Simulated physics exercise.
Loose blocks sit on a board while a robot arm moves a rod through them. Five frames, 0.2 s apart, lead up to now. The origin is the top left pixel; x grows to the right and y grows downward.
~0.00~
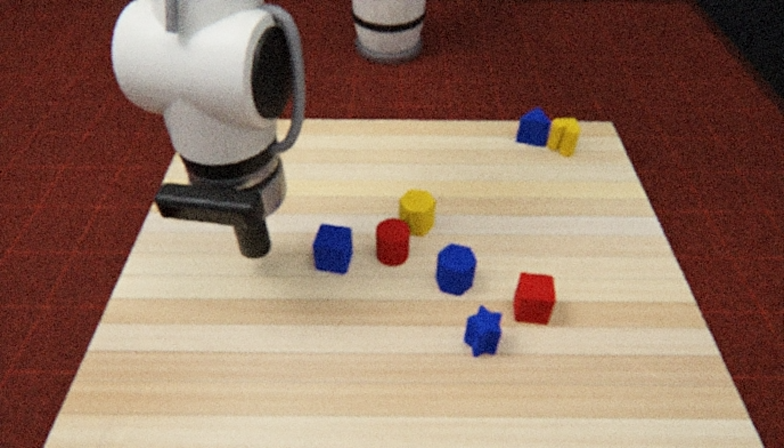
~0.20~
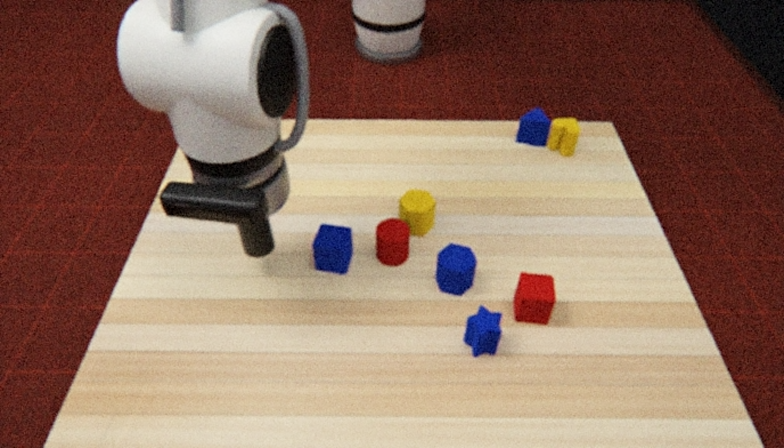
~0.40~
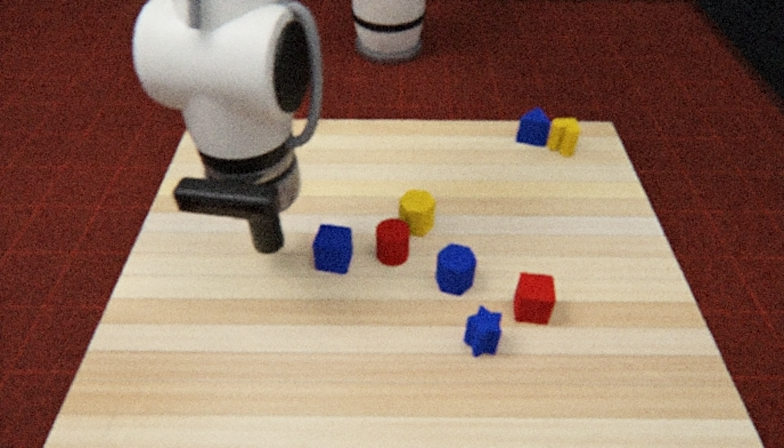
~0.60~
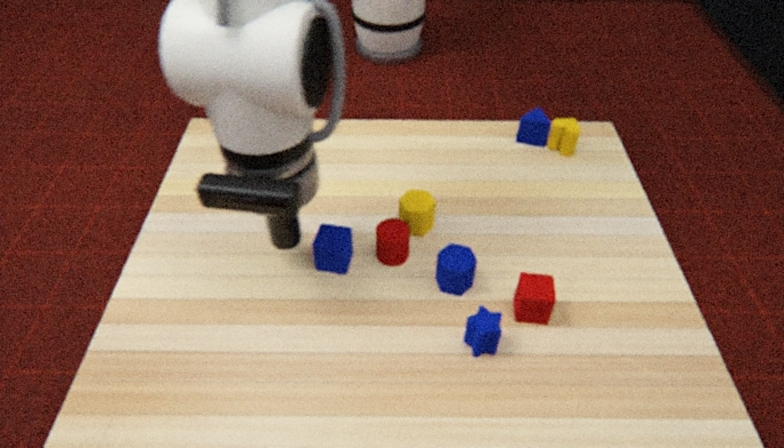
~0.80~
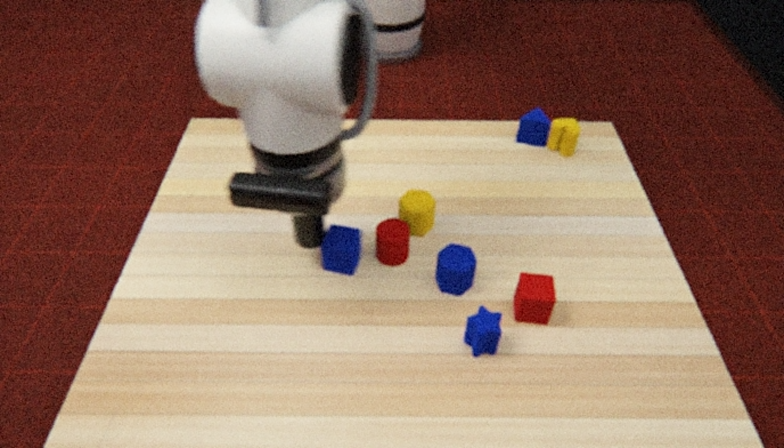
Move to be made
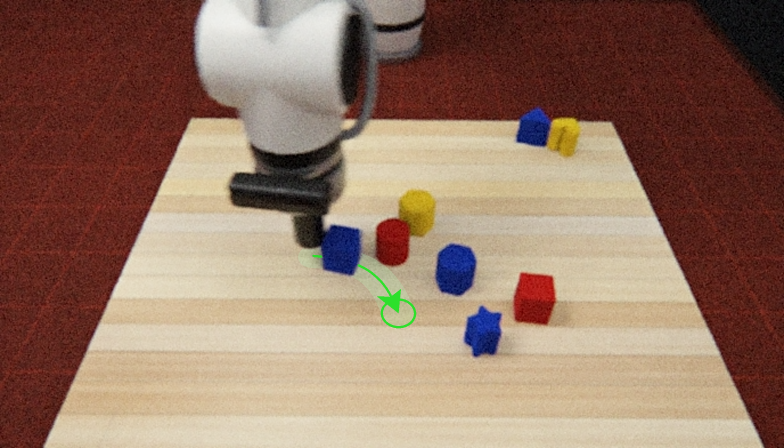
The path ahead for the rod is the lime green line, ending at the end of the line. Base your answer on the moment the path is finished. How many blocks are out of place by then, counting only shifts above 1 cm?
I'd put the number at two.
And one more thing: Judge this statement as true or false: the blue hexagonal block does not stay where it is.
The claim does not hold.
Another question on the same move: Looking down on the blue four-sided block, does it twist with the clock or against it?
It twists anticlockwise.
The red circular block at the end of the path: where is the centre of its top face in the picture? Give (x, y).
I'd place it at (431, 227), taking the centre of its top.
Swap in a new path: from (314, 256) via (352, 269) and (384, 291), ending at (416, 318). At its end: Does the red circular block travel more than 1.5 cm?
Final answer: Yes.
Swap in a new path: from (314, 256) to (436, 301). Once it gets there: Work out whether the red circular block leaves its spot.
By the last moment of the path, the red circular block has shifted.
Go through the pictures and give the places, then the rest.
Rod's lower end (256, 248); blue four-sided block (332, 236); red circular block (393, 229); blue hexagonal block (457, 257), in the first frame.
Rod (259, 247); blocks still, in the second frame.
Rod (269, 243); blocks still, in the third frame.
Rod (287, 239); blocks still, in the fourth frame.
Rod (311, 238); blue four-sided block (341, 237); red circular block (393, 229); blue hexagonal block (457, 257), in the fifth frame.
Drawn move, from (314, 256) through (351, 262) and (381, 282) to (398, 313).
What follows on the original path. One third of the way, rod (352, 245); blue four-sided block (383, 243); red circular block (417, 228).
Two thirds of the way, rod (382, 265); blue four-sided block (417, 255), turned 40° anticlockwise; red circular block (431, 227).
At the end, rod (399, 296); blue four-sided block (419, 256), turned 40° anticlockwise; red circular block (431, 227); blue hexagonal block still.
